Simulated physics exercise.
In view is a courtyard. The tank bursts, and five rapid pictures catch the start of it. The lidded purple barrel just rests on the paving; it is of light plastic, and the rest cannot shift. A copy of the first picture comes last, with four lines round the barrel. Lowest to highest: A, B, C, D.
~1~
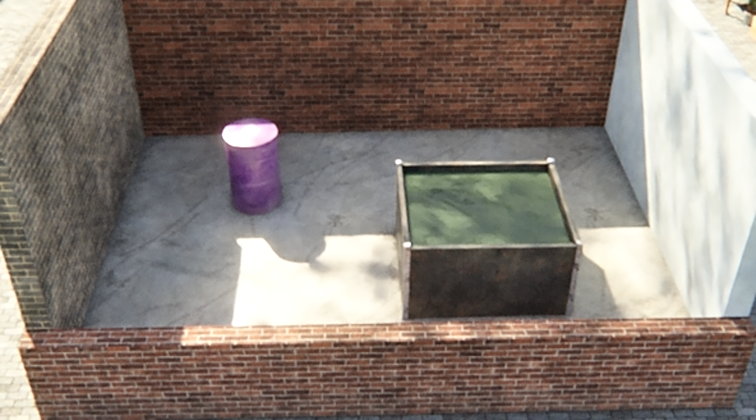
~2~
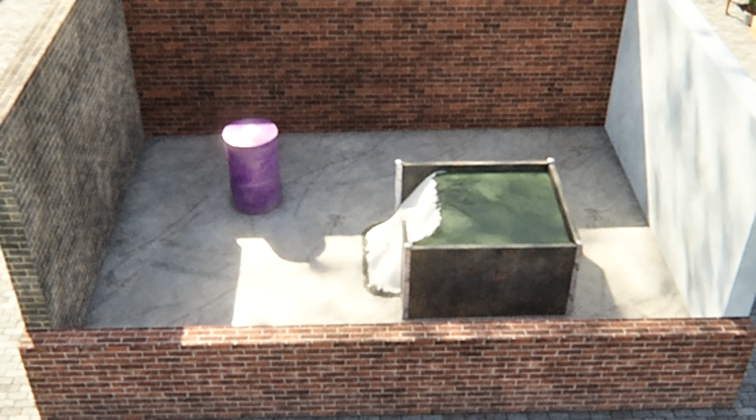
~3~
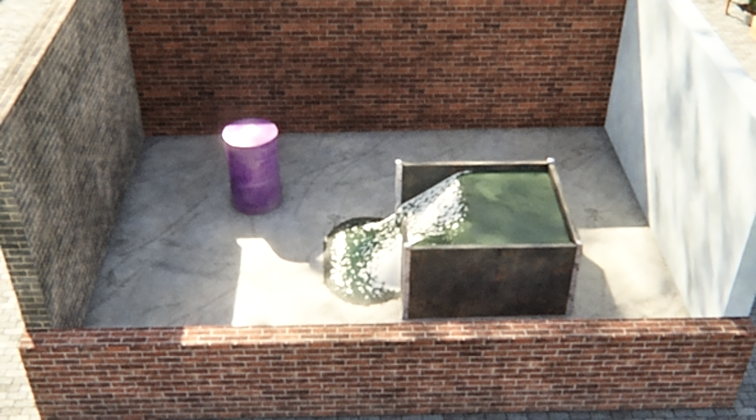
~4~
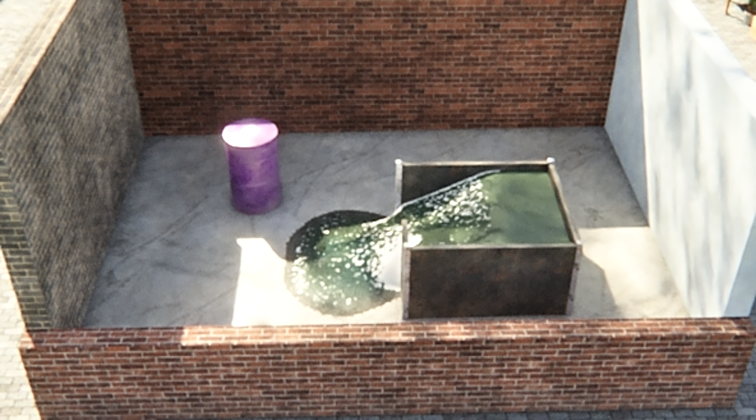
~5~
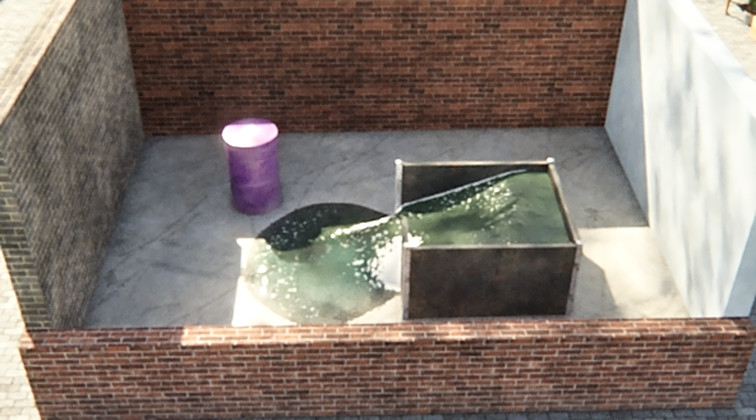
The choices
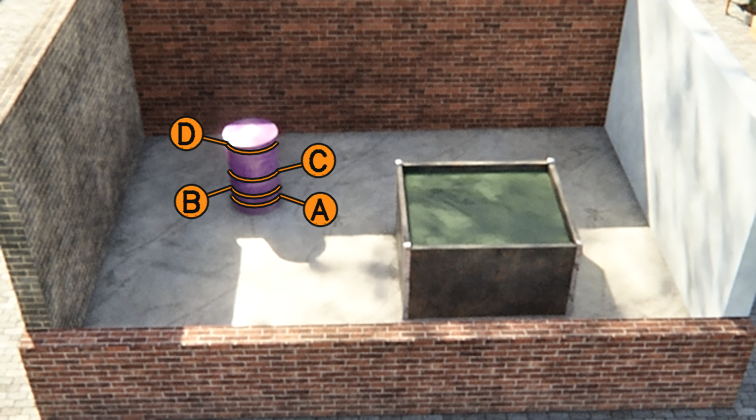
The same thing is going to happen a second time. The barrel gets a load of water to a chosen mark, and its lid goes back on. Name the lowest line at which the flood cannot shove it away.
I would pick mark C.
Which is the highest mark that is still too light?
That is mark B.
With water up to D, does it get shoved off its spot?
No, that is safe.
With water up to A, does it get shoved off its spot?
Yes, it does.
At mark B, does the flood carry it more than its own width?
No, it does not.
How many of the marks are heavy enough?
Two.
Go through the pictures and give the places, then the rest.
Lid of the purple barrel at (251, 132); tank full, its middle at (483, 208).
Water covers 2 % of the ground and is seen nearest the barrel at (376, 227).
Water covers 4 % of the ground and is seen nearest the barrel at (347, 225).
Water covers 7 % of the ground and is seen nearest the barrel at (318, 222).
Lid of the purple barrel at (251, 132); water covers 11 % of the ground and is seen nearest the barrel at (296, 213).
On the marked copy, A at (255, 205); B at (254, 196); C at (252, 180); D at (250, 152); from the bottom up A, B, C, D.
For mark A, it is pushed about twice its own width away.
For mark B, it is pushed about half its own width away.
For mark C, it does not move.
For mark D, it does not move.
